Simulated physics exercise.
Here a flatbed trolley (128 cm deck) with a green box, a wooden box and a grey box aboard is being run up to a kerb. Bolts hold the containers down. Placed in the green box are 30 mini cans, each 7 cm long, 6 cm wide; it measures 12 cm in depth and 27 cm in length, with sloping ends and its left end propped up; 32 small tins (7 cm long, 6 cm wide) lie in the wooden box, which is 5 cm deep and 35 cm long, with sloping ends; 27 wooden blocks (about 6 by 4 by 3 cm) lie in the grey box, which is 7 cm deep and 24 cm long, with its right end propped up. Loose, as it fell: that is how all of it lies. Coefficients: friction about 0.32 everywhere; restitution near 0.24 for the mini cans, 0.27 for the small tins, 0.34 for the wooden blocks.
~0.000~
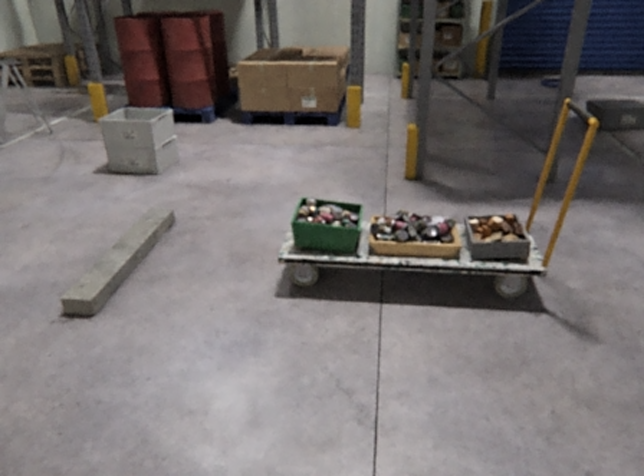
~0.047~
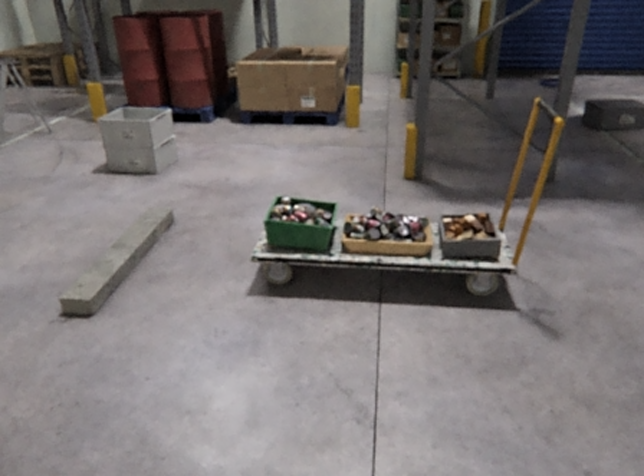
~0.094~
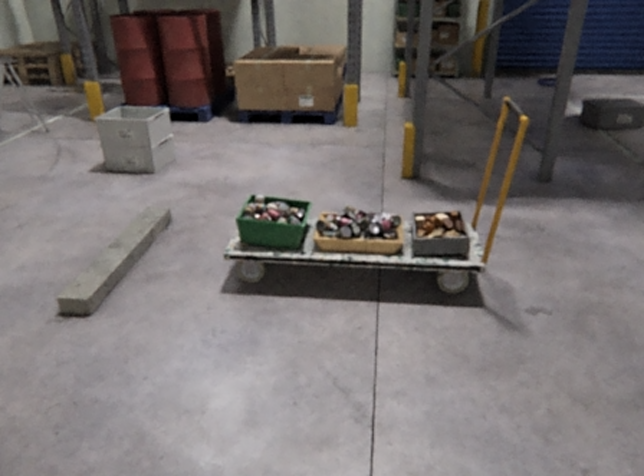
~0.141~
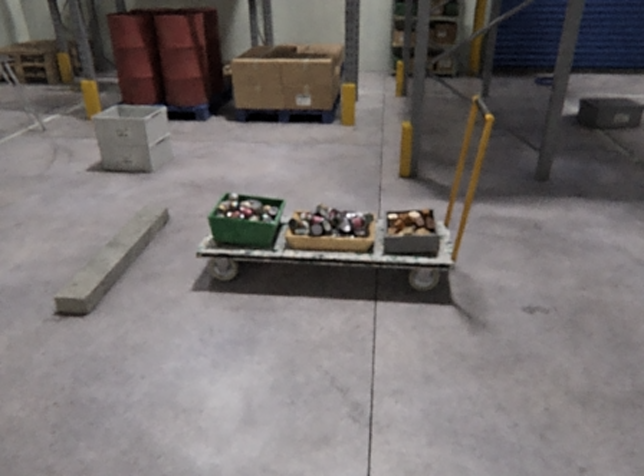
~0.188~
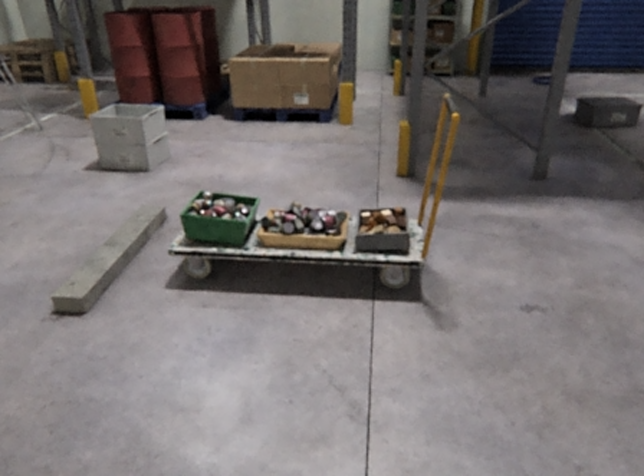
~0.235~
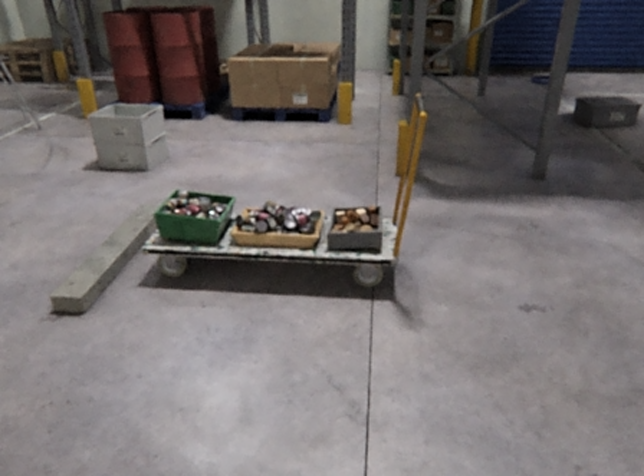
A flatbed trolley with a yellow handle at its right end rolls steadily leftward across a grey warehouse floor, seen from slightly above, while the camera pans a little. It carries a green box of small cans, a wooden box of tins and a grey box of brownish pieces, left to right. It nears a pale kerb at left, with red drums, cardboard boxes and racking standing still behind.
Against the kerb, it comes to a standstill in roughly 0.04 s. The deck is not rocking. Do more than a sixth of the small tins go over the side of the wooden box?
Yes.
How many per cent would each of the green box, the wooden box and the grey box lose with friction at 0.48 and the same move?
In that setup green box sheds 0 percent, wooden box sheds 50 percent, and grey box sheds 20 percent.
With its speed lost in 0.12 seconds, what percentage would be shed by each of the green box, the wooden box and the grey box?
Then green box 0, wooden box 40, grey box 20 per cent.
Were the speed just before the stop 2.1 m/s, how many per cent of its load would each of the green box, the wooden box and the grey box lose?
Green box 0 %, wooden box 30 %, grey box 10 %.
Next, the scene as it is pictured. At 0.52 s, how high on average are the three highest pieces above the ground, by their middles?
About 50 cm up.
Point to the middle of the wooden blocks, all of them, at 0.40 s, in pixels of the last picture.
In the last picture they centre on about (306, 221).
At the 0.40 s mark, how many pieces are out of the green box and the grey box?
Estimate at that time - green box 0, grey box 2, give or take.
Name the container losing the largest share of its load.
That would be the wooden box.
After 0.30 s, impact.
After 0.40 s, 0 of 30 out of the green box, 3 of 32 out of the wooden box and 2 of 27 out of the grey box.
After 0.52 s, 0 of 30 out of the green box, 12 of 32 out of the wooden box and 6 of 27 out of the grey box.
After 0.75 s, 0 of 30 out of the green box, 13 of 32 out of the wooden box and 6 of 27 out of the grey box.
When it is over (at 1.25 s), 0 of 30 out of the green box, 15 of 32 out of the wooden box and 6 of 27 out of the grey box. Asked share, 15 of 32, 47 per cent.
